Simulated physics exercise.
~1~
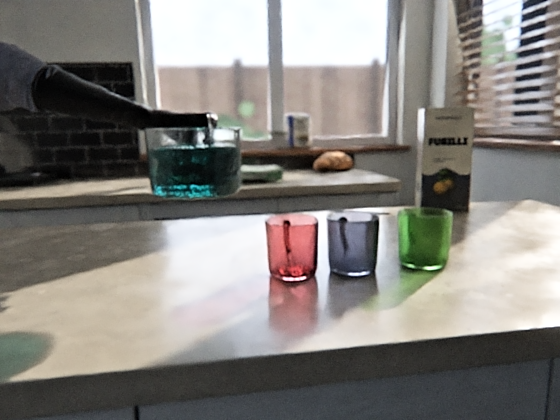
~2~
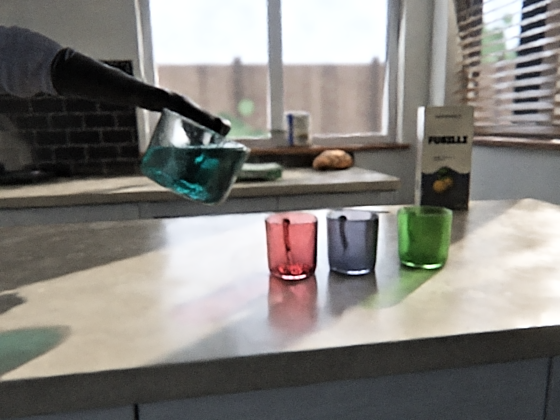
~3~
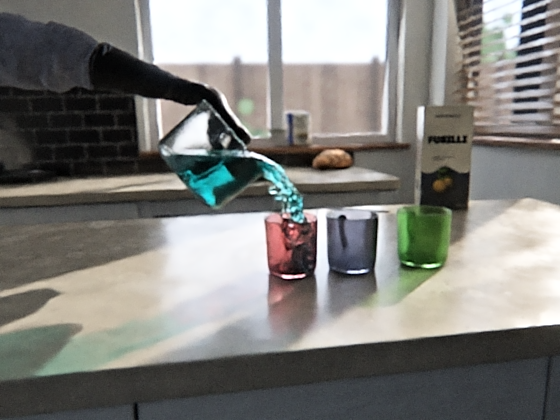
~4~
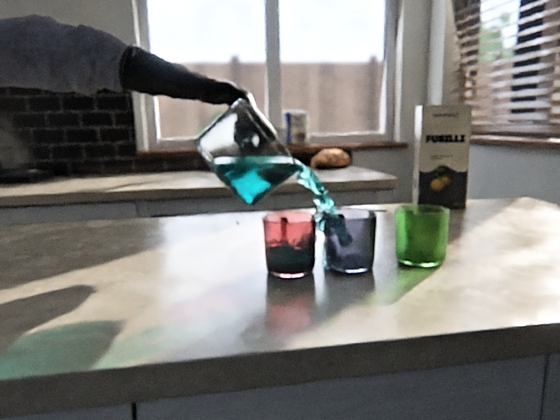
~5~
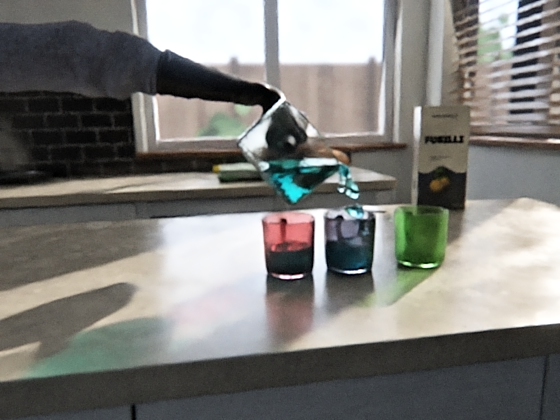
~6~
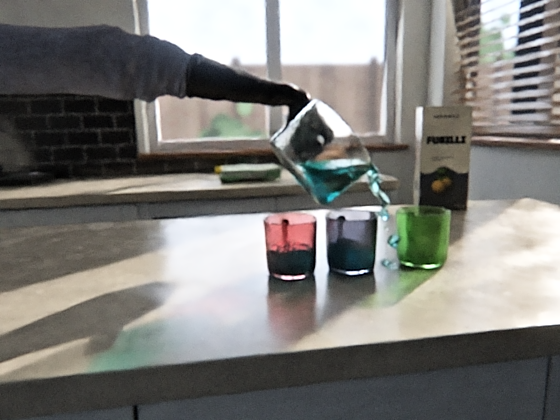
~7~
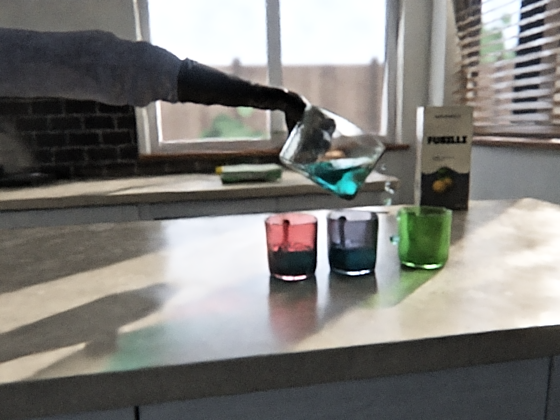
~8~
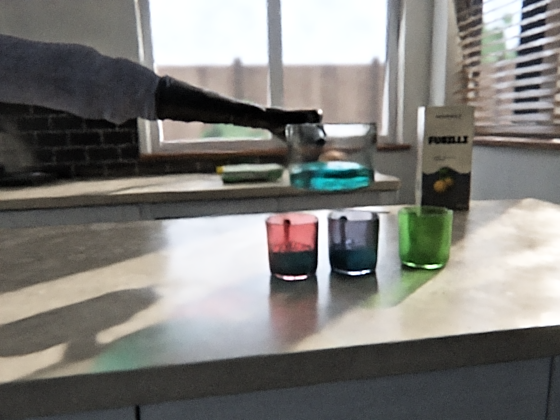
A hand tilted a clear pot of blue-green water over a counter and moved it rightwards, pouring along a row of red, grey and green mugs, then levelled it, leaving water in the red and grey mugs and some still in the pot.
